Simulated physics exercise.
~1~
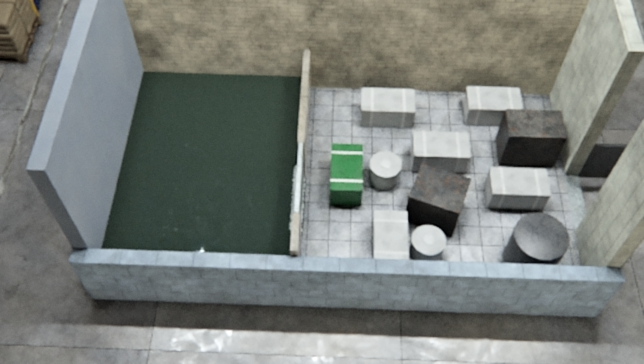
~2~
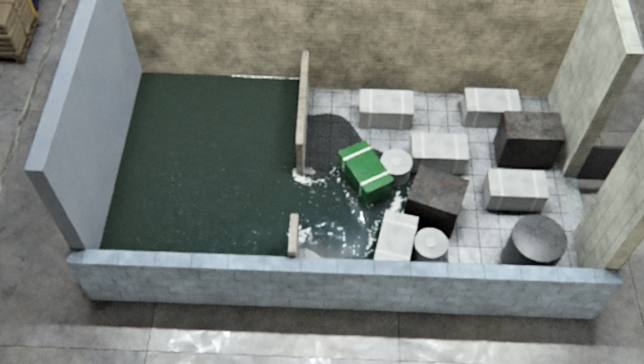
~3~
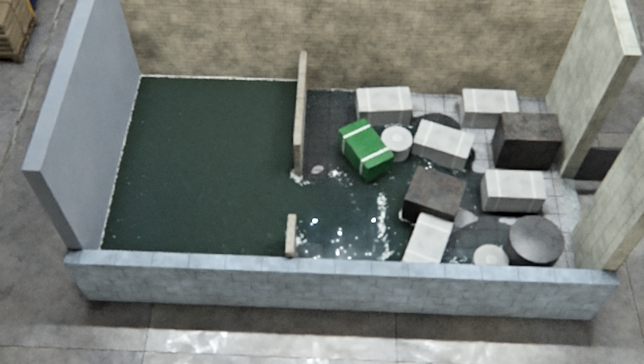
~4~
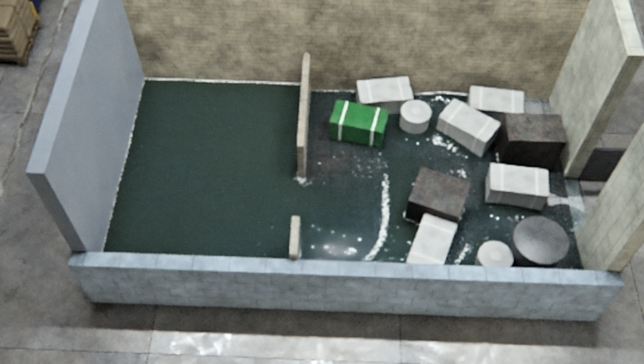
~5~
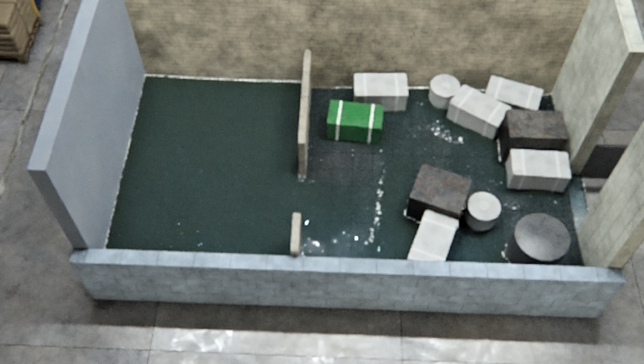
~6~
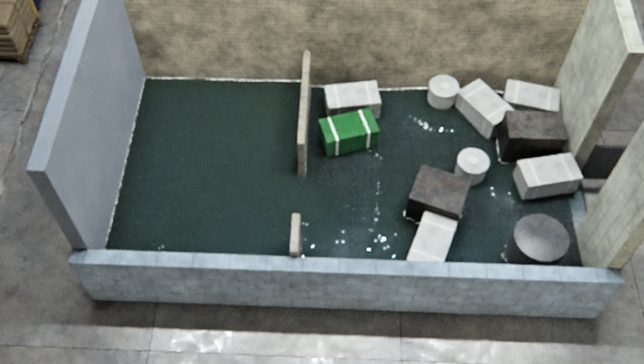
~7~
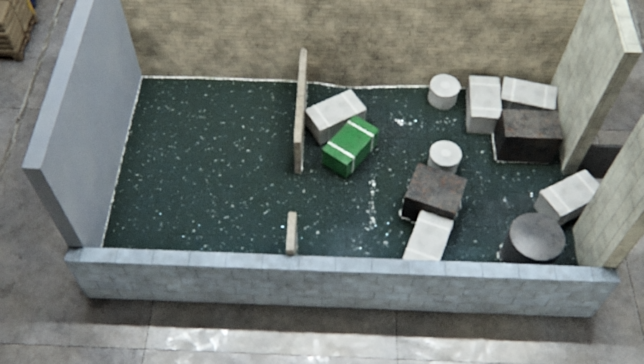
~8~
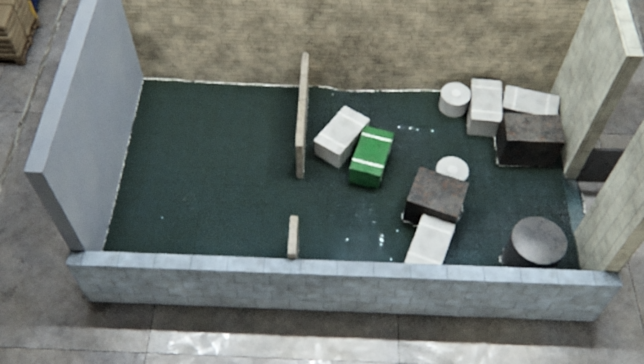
A walled tank's dark water burst through a gap in its partition and spread across the tiled side, shifting the green trunk and pale boxes and tubs, until one pale box slipped out at the right and the green trunk remained near the partition.
